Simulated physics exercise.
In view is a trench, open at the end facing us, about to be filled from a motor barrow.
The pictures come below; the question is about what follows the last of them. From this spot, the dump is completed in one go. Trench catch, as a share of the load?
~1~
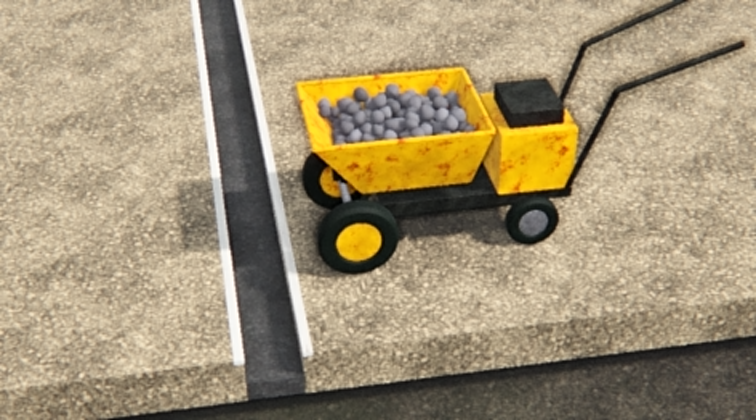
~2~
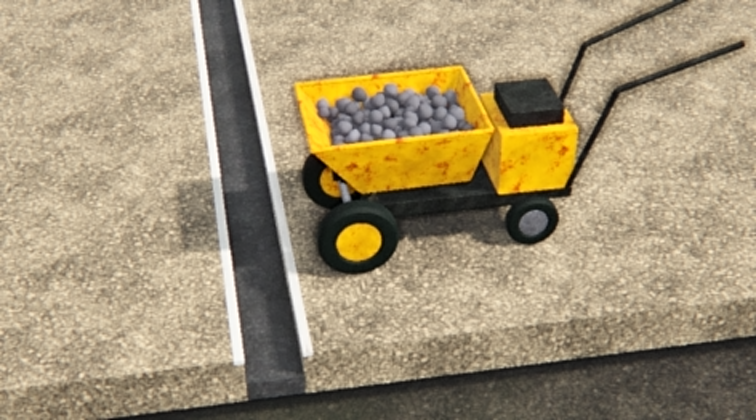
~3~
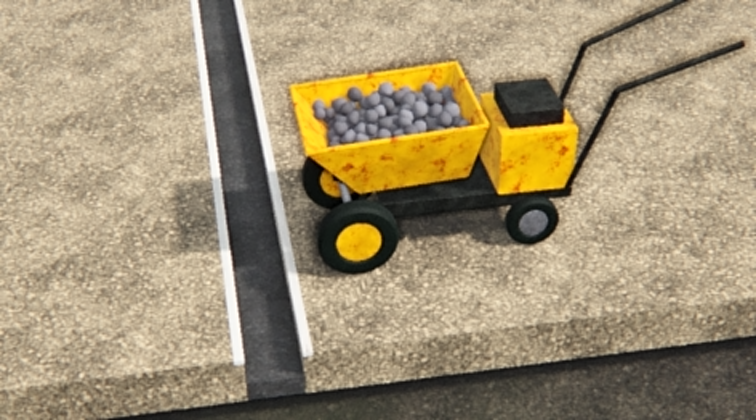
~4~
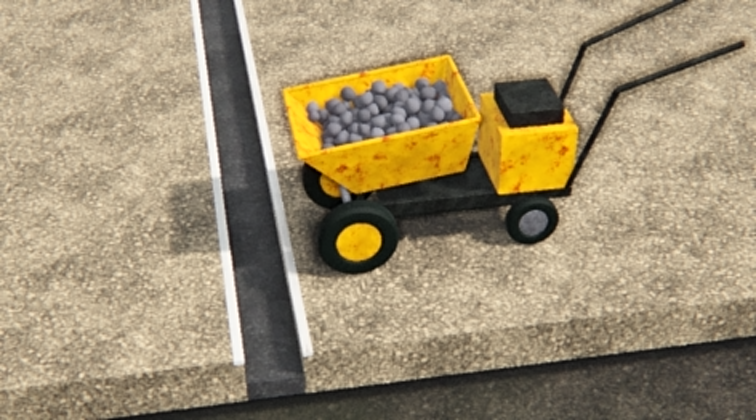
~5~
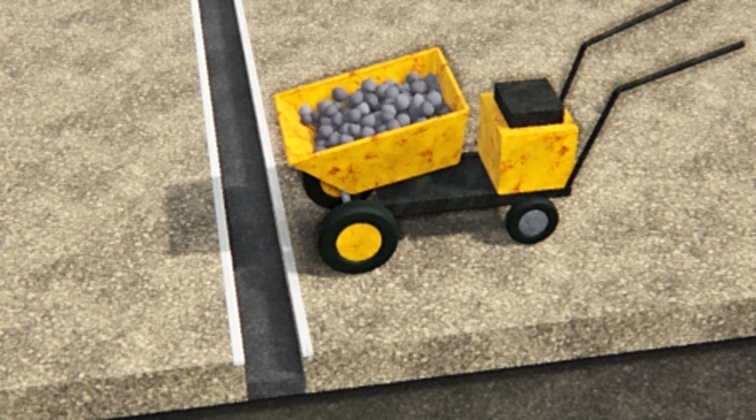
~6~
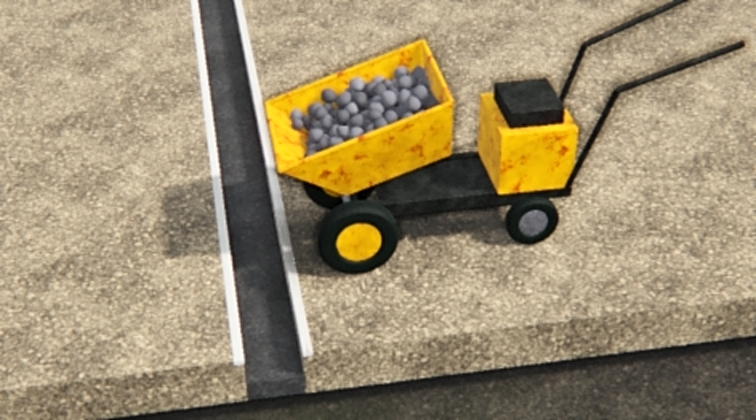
Most stays out.
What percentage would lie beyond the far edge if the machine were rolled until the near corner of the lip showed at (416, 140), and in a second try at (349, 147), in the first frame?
First spot: 0 %, second spot: 30 %.
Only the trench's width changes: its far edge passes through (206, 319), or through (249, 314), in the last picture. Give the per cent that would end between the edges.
I'd say some 60 in a hundred, followed by 0 in a hundred.
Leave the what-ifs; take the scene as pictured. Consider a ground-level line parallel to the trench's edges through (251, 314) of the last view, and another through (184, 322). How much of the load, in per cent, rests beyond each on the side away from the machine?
Around 80 in a hundred for the first, 40 in a hundred for the second.
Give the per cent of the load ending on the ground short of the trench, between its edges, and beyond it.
Shares in per cent - short: 0, between: 5, beyond: 80.
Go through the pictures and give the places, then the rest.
In the first frame, lip of the skip at (315, 150), level; top of the load at (412, 116), round cobbles; first edge of the trench at (299, 308); far edge at (233, 316), the trench under half as wide as the skip, and about half as deep as wide.
In the second frame, lip of the skip at (313, 151), level; top of the load at (411, 116).
In the third frame, lip of the skip at (308, 153), tipped barely; top of the load at (407, 114).
In the fourth frame, lip of the skip at (300, 157), tipped a little; top of the load at (400, 111).
In the fifth frame, lip of the skip at (291, 163), tipped a little; top of the load at (401, 102).
In the sixth frame, lip of the skip at (280, 170), tipped clearly; top of the load at (394, 98); first edge of the trench at (299, 308); far edge at (233, 316).
Soon after the last picture, skip tipped steeply; all in the skip.
A little later, skip tipped right over; most in the skip; a stray few in or heaped over the trench; about a quarter beyond it; a stray few falling.
Later still, skip tipped right over; about a quarter in the skip; a stray few in or heaped over the trench; most beyond it.
By the end, skip tipped right over; a small part in the skip; a small part in or heaped over the trench; most beyond it.
